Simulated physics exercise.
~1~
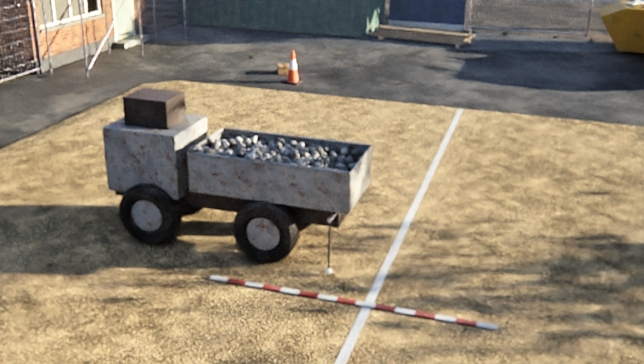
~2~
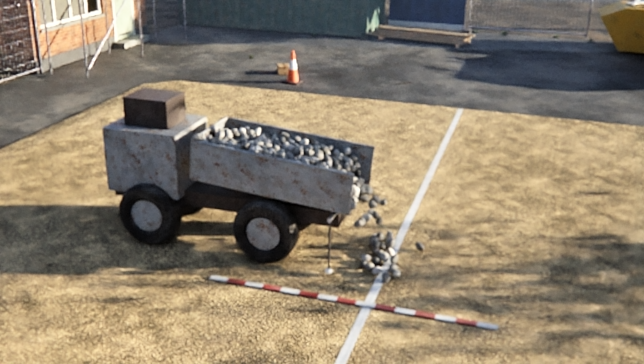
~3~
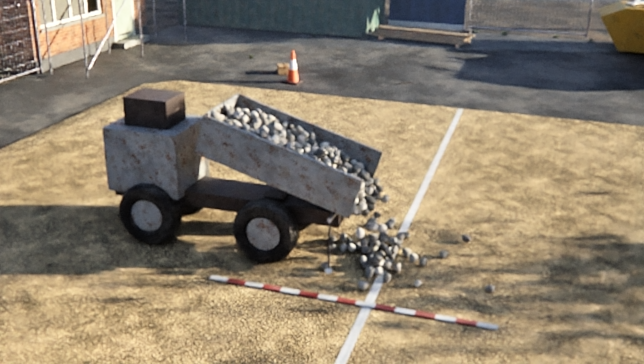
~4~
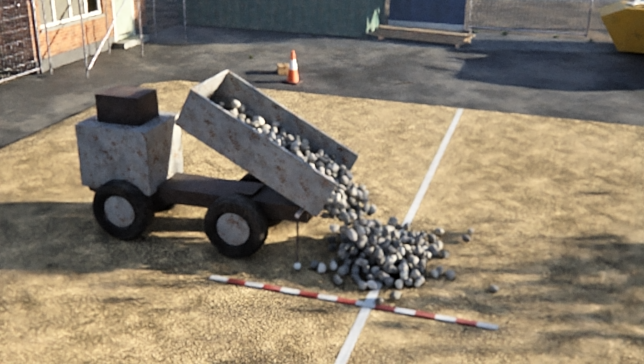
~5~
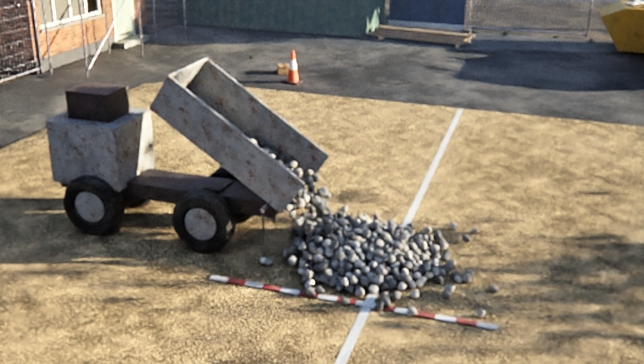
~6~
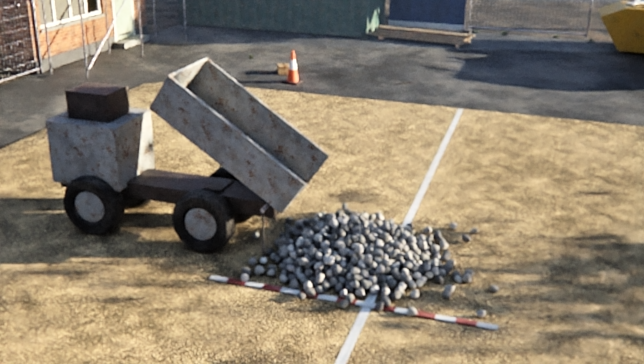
Grey tipper truck raising its bed and rolling left, pouring rounded cobbles into a heap across a white line, bed ending empty.
